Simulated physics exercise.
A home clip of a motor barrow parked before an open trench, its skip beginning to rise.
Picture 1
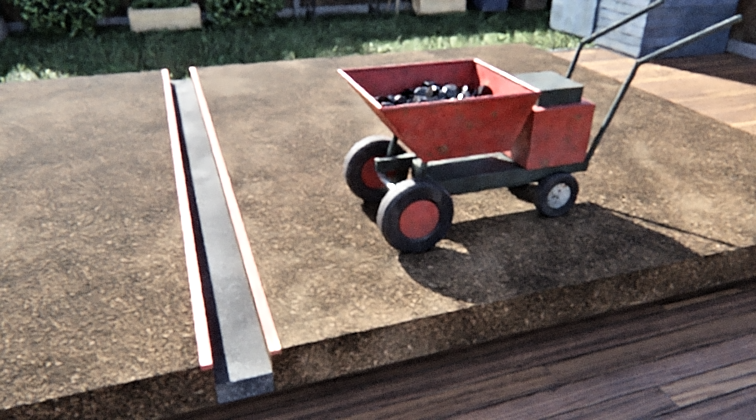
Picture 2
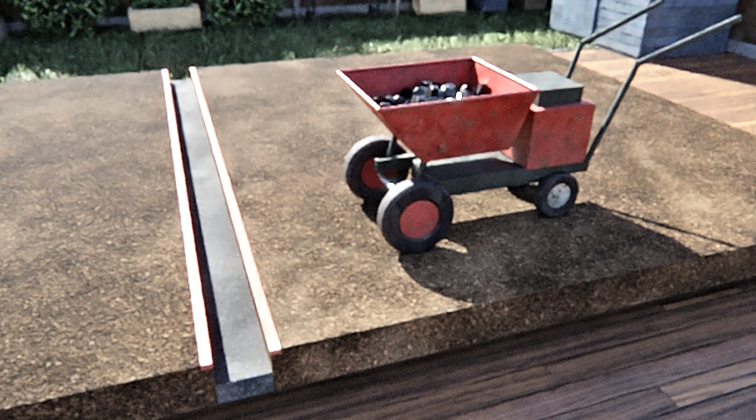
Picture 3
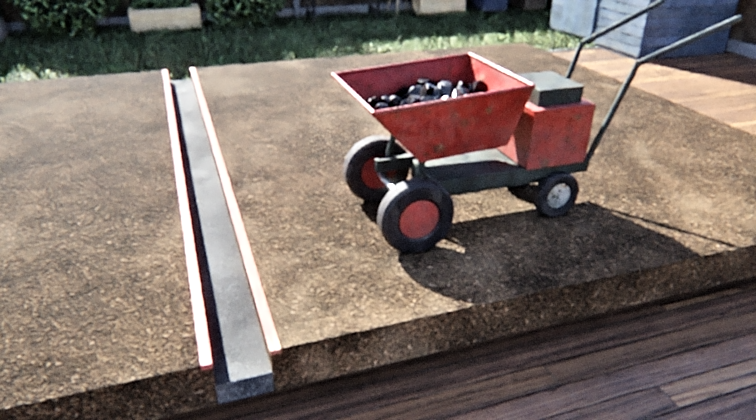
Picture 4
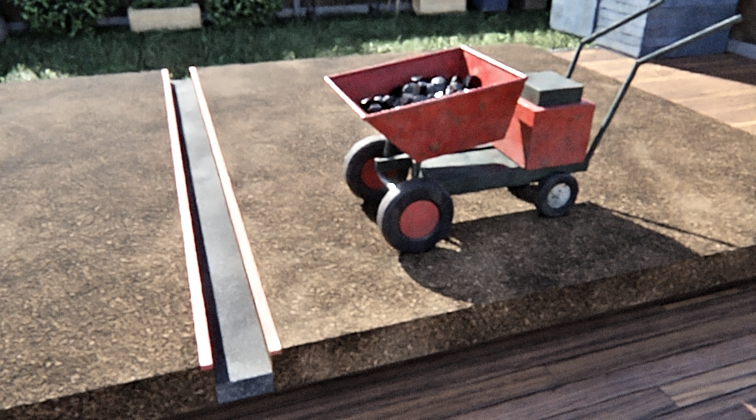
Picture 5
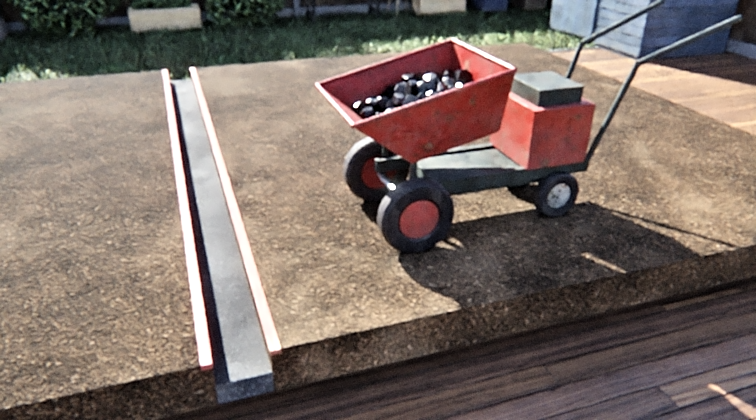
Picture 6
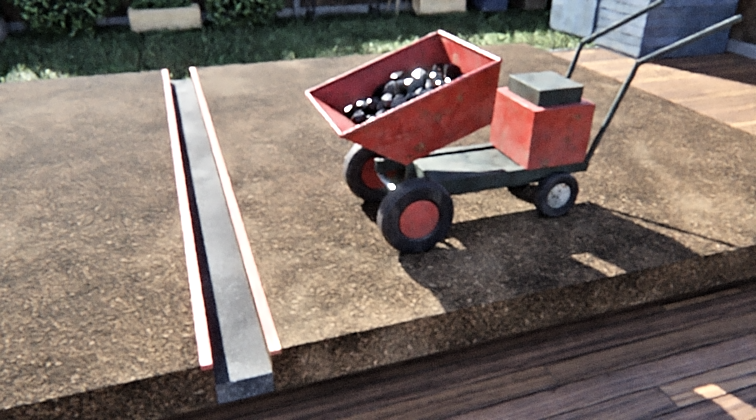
Red motor barrow standing on brown ground beside a narrow trench, its skip of dark lumps steadily tilting toward the left.
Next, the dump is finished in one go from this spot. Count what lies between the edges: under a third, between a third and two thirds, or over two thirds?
Between the edges lies between a third and two thirds of the load.
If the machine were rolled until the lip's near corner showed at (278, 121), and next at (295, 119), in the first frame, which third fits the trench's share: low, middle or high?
One: Under a third. Two: Under a third.
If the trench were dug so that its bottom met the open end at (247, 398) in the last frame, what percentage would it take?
Roughly 50 in a hundred.
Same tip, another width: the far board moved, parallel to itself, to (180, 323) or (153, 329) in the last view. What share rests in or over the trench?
In turn 50 and 50 in a hundred.
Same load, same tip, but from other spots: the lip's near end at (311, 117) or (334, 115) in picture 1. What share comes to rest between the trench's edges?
The first gives 40 %, the second 60 %.
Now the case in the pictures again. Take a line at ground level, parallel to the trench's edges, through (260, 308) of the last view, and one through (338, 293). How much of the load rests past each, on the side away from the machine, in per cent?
Near 40 % and 70 %.
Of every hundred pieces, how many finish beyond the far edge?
Close to 0 per cent.
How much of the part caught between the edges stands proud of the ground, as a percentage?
Roughly 15 in a hundred.
Just after the last frame, skip tipped steeply; every one in the skip.
A moment on, skip tipped right over; the larger part in the skip; roughly a quarter short of the trench; just a few in or heaped over the trench; just a few falling.
Further on, skip tipped right over; roughly a third in the skip; roughly a quarter short of the trench; roughly a third in or heaped over the trench; just a few beyond it.
When it is over, skip tipped right over; roughly a quarter in the skip; roughly a quarter short of the trench; roughly half in or heaped over the trench; just a few beyond it.
